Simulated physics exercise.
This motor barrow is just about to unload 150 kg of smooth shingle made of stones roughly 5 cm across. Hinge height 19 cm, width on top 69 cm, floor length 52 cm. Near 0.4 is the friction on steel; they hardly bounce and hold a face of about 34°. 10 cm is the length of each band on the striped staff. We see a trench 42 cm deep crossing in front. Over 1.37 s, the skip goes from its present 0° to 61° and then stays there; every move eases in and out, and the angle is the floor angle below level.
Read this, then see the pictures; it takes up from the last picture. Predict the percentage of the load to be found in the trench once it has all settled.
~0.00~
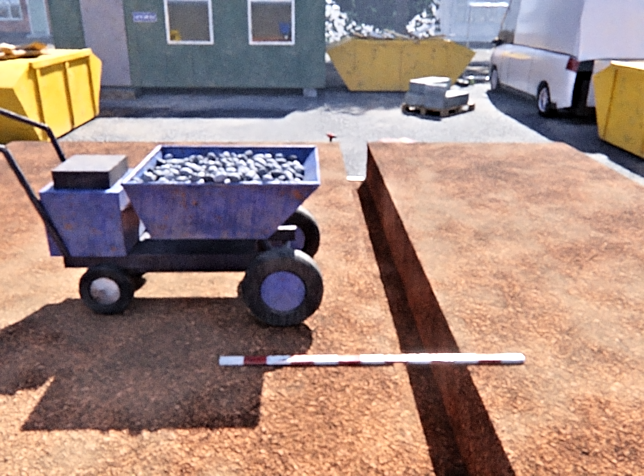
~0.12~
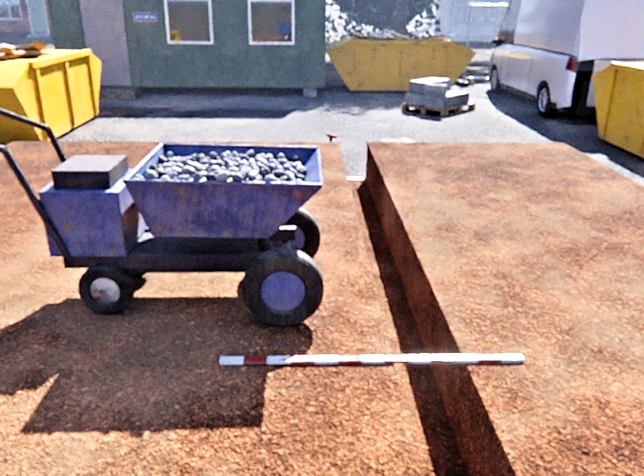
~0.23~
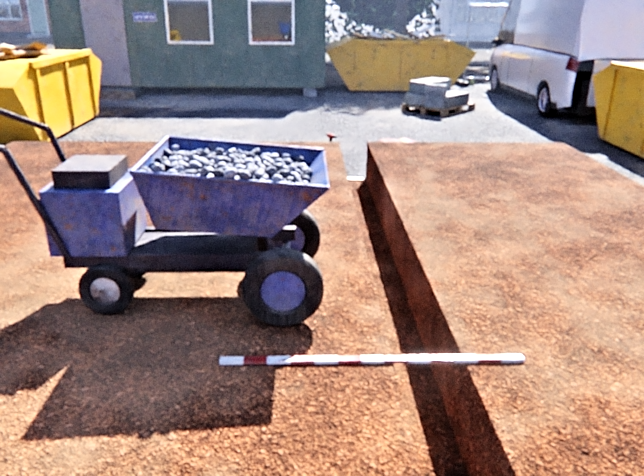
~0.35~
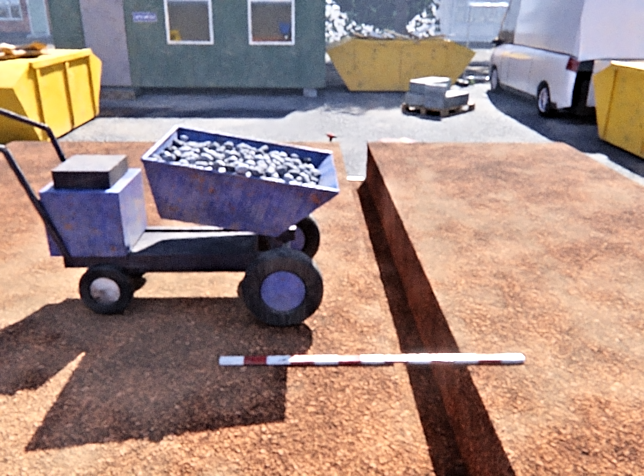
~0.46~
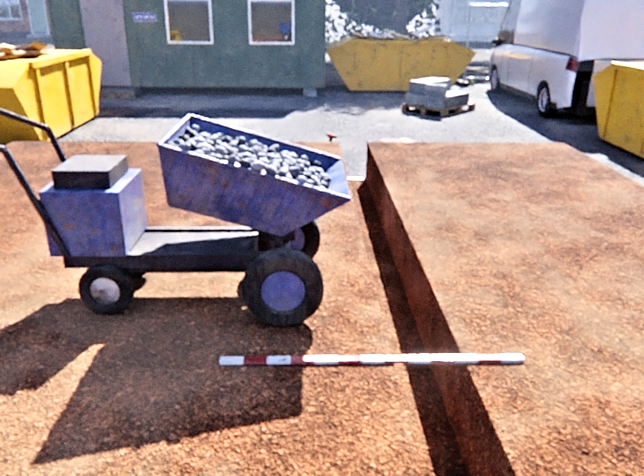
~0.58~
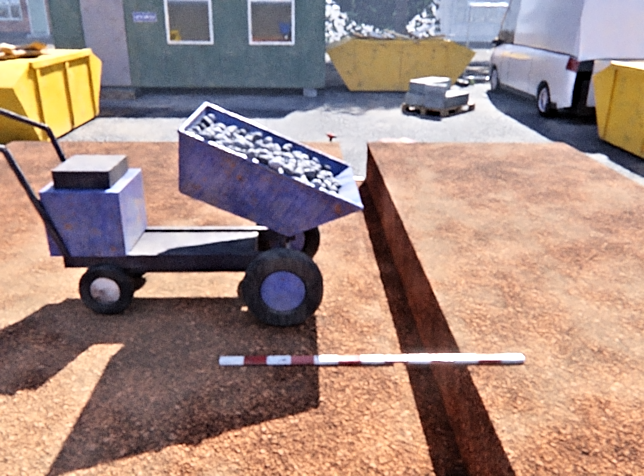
Roughly 69 percent of the load ends up there.
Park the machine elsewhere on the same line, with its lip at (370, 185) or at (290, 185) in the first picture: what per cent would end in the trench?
Around 25 and then 95 percent.
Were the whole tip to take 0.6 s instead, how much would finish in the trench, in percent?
I'd put it at roughly 50 per cent.
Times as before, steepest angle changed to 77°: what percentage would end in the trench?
In that case some 70 per cent.
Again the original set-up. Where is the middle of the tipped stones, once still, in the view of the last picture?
Their middle lands near (418, 340).
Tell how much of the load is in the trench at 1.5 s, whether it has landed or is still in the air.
Close to 25 per cent at that time.
After 1.0 s the floor is at 52°; 100 % in the skip; the foremost stones are at (392, 229).
After 1.5 s the floor is at 61°; 61 % in the skip, 27 % in the trench, 13 % past the trench; the foremost stones are at (486, 289).
After 1.8 s the floor is at 61°; 28 % in the skip, 41 % in the trench, 31 % past the trench; the foremost stones are at (597, 301).
After 3.8 s the floor is at 61°; 0 % in the skip, 69 % in the trench, 31 % past the trench; the foremost stones are past the picture's edge.
